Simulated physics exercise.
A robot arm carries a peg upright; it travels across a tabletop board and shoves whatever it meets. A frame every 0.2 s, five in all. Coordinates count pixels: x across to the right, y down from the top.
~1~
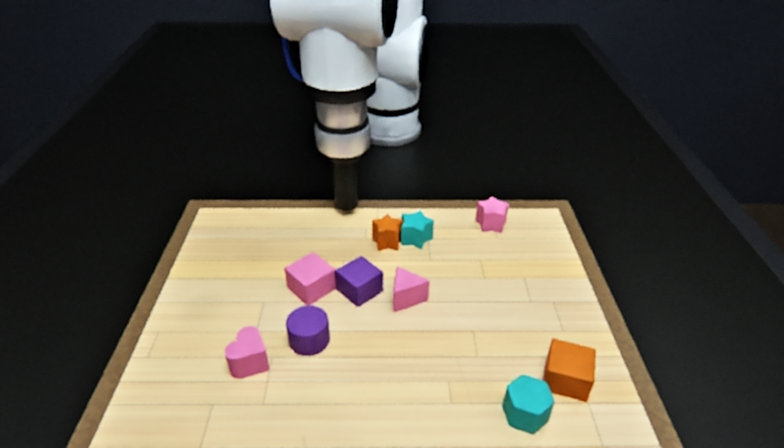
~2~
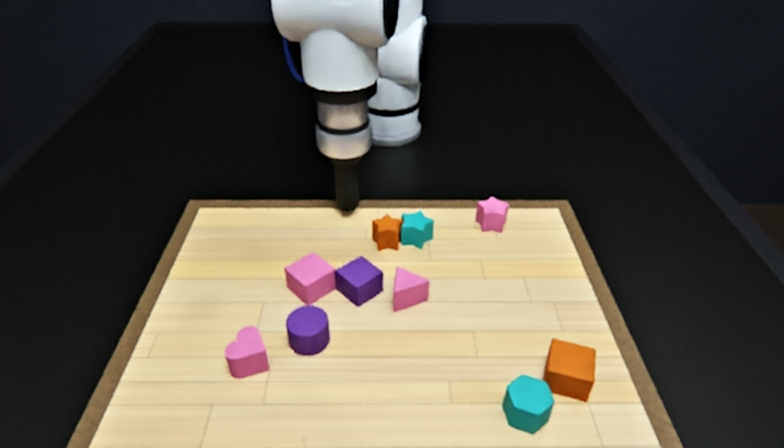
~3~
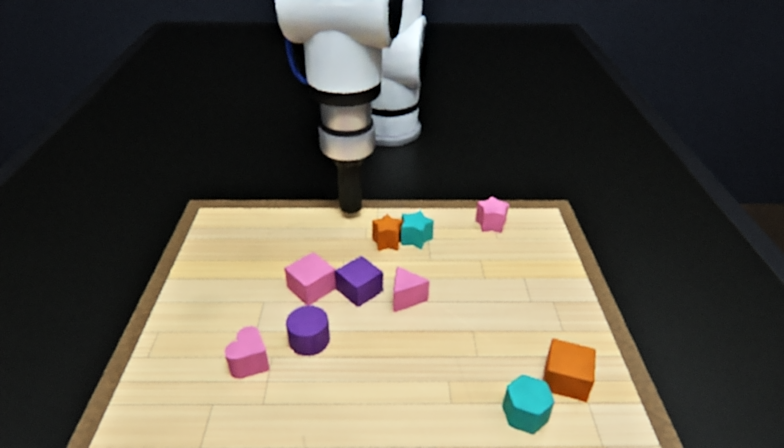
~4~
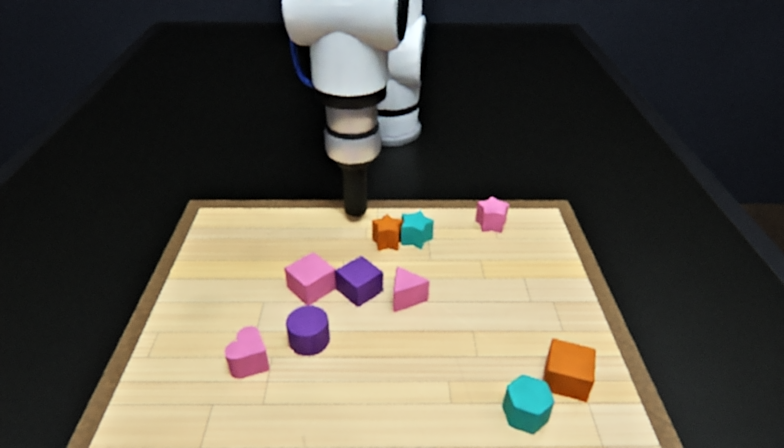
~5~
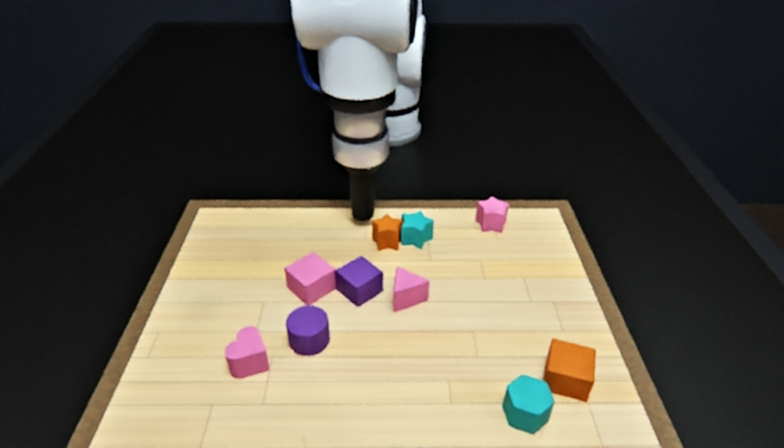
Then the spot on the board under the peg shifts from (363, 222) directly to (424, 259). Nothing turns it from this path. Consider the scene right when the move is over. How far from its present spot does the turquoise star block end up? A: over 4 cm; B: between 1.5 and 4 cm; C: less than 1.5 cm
That would be B.
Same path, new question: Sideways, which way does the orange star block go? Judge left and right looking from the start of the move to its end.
The orange star block goes right.
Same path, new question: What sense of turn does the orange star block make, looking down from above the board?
It ends up turned clockwise.
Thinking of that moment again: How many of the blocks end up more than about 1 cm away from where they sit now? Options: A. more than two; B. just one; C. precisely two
The answer is C.
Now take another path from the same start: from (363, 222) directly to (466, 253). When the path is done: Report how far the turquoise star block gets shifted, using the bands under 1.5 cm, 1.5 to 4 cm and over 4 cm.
It's set to move over 4 cm.
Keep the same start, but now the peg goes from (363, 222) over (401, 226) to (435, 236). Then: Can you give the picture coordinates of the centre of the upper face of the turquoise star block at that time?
I'd place it at (429, 231), taking the centre of its top.
The first path, step by step. One third of the way, peg at (383, 227); orange star block at (394, 228); turquoise star block at (420, 221), turned 25° anticlockwise.
Two thirds of the way, peg at (403, 239); orange star block at (409, 242), turned 25° clockwise; turquoise star block at (432, 224), turned 65° anticlockwise.
At the end, peg at (425, 252); orange star block at (419, 255), turned 55° clockwise; pink triangle in place; turquoise star block at (440, 227), turned 120° anticlockwise.
